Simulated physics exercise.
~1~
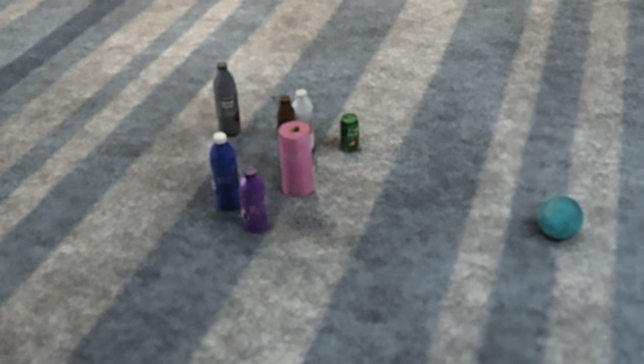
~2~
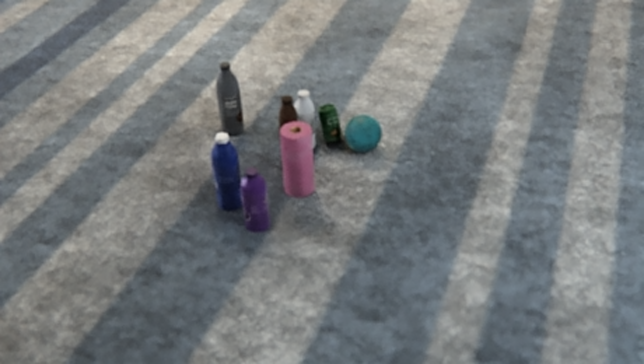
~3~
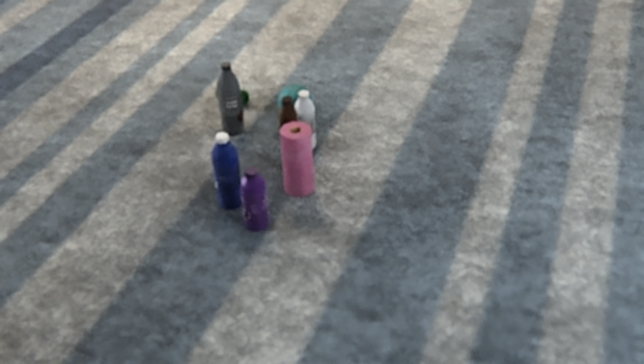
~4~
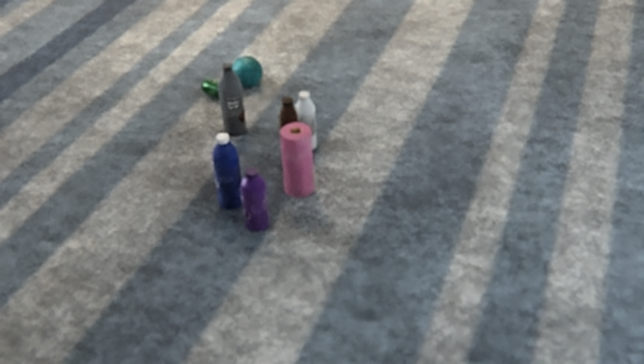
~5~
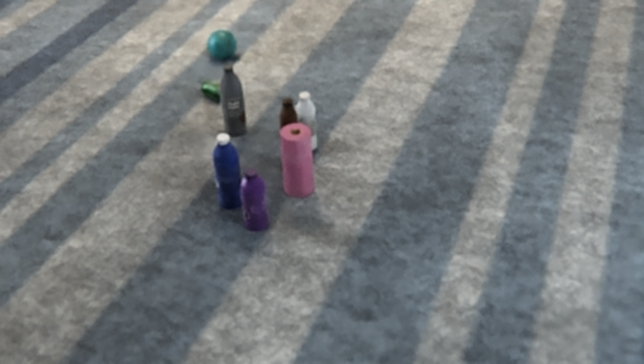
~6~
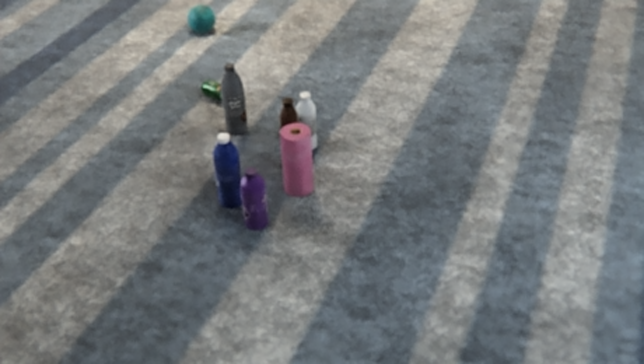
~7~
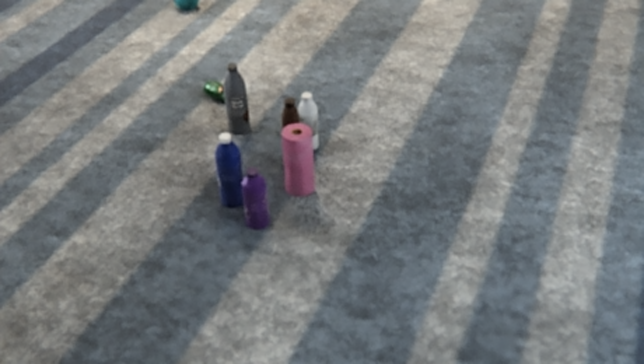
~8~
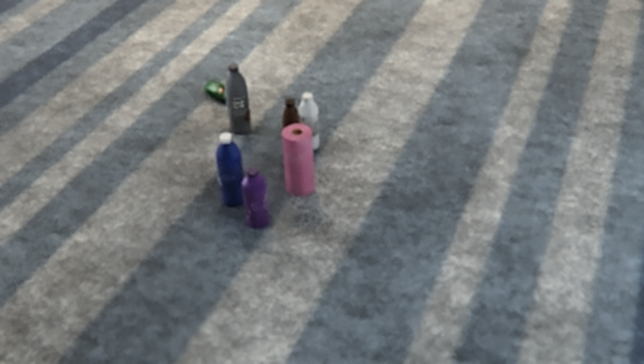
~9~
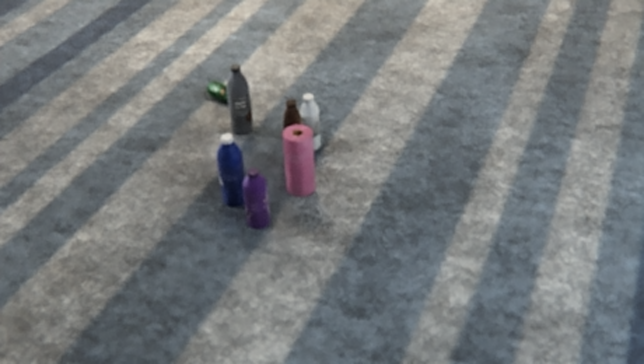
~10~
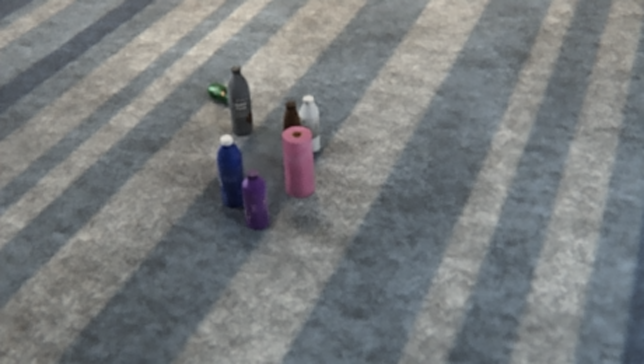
On a striped carpet, a turquoise ball rolled in from the right toward a cluster of bottles and a pink roll, knocked over a green can, and continued out of view at the top, leaving the can lying behind the still-standing grey bottle.
